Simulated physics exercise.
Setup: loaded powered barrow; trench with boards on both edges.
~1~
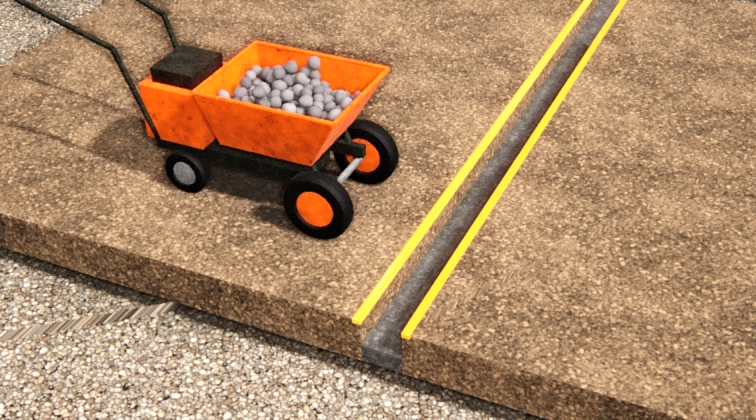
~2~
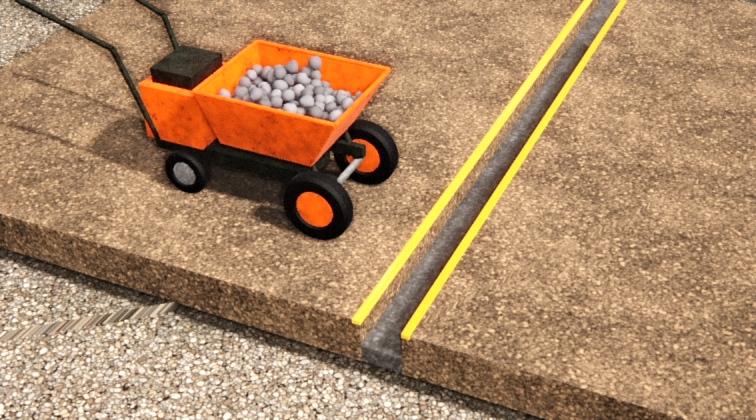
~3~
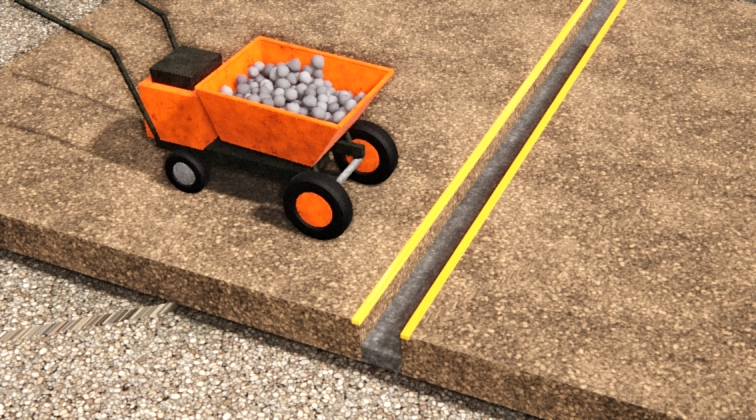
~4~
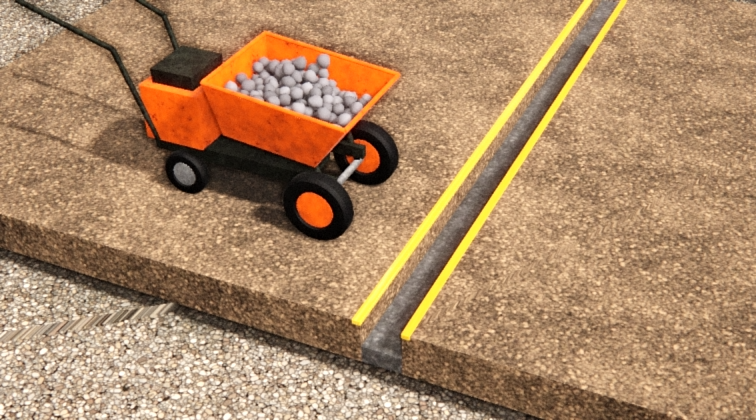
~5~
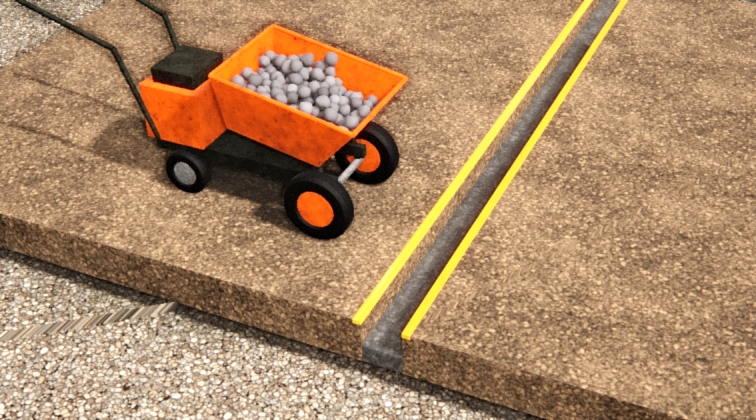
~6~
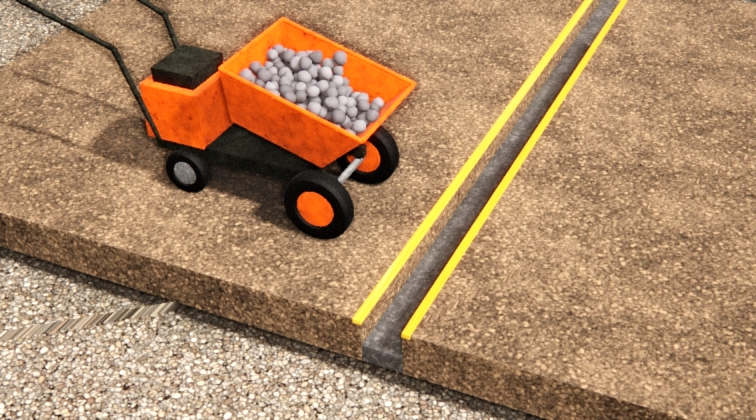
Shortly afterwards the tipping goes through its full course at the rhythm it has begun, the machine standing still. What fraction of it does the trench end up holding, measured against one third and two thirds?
From a third to two-thirds.
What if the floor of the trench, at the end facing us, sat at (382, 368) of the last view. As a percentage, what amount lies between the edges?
It comes to 60 per cent or so.
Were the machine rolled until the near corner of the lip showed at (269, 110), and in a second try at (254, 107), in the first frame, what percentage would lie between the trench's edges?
In order: 40 % and 20 %.
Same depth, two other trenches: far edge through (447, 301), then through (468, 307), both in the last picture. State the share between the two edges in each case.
Respectively, 80 % and 100 %.
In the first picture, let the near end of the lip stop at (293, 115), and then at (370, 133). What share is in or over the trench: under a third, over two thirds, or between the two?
Record - trial one: One to two thirds; trial two: Below one third.
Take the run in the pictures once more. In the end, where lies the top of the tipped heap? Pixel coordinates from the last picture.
About (458, 220).
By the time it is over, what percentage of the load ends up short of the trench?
Result: Close to 0 %.
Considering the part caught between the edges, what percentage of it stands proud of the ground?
About 35 per cent.
Just after the last frame, skip tipped steeply; every one in the skip.
A moment on, skip tipped right over; almost all in the skip; about a tenth in or heaped over the trench; just a few beyond it; just a few falling.
Further on, skip tipped right over; roughly a third in the skip; roughly a quarter in or heaped over the trench; roughly a third beyond it.
When it is over, skip tipped right over; just a few in the skip; just a few short of the trench; roughly half in or heaped over the trench; roughly a third beyond it.
